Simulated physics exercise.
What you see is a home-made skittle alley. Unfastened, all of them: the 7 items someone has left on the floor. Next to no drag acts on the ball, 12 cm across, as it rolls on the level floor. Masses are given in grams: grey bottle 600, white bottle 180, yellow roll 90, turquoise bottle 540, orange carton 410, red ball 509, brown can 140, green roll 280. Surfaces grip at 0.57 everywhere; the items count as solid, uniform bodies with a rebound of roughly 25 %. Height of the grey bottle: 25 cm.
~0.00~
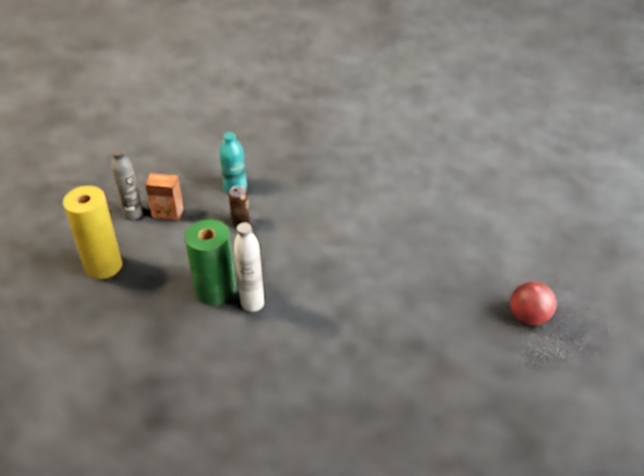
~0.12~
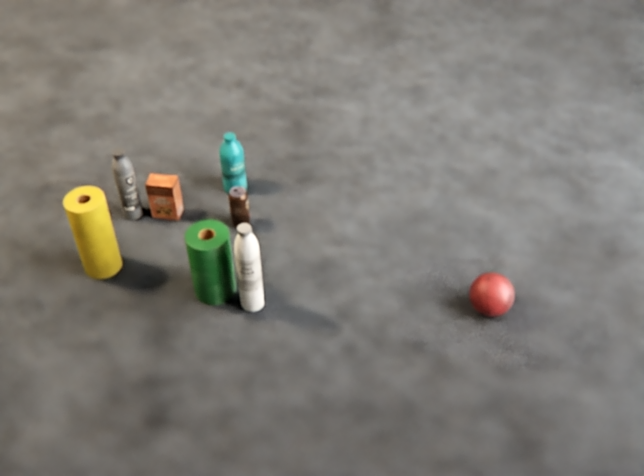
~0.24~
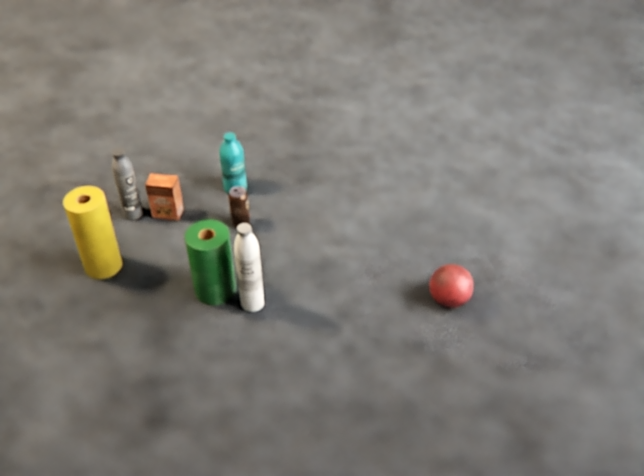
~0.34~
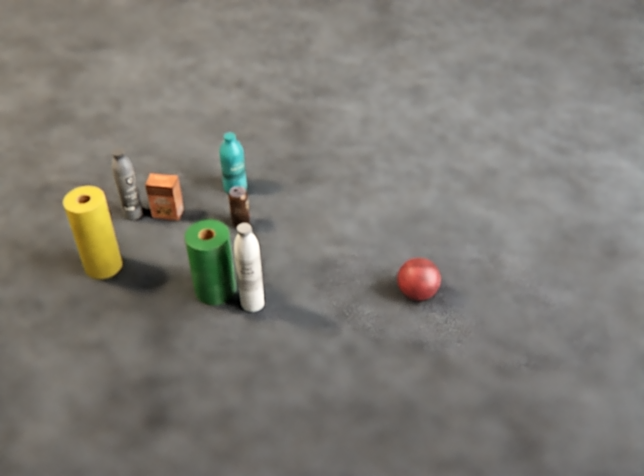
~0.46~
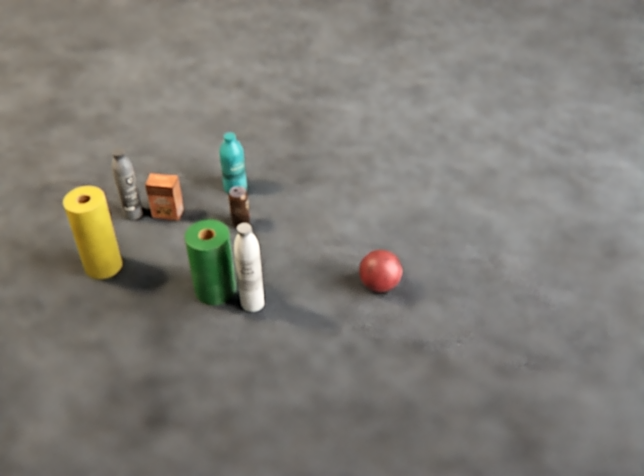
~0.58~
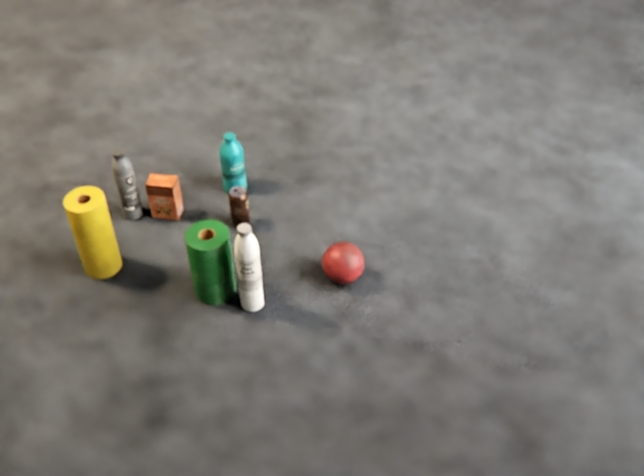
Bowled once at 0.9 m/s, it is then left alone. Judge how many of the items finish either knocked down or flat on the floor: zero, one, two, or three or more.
Items affected: Not one.
Around 0.98 s, 91 cm rolled; red ball near (225, 238).
Around 1.58 s, 137 cm rolled; red ball near (76, 223).
Around 2.28 s, 180 cm rolled.
Finally (2.7 s), all 7 still in place (within 8 cm). Final places as that camera would see them, grey bottle near (125, 183), white bottle near (248, 267).
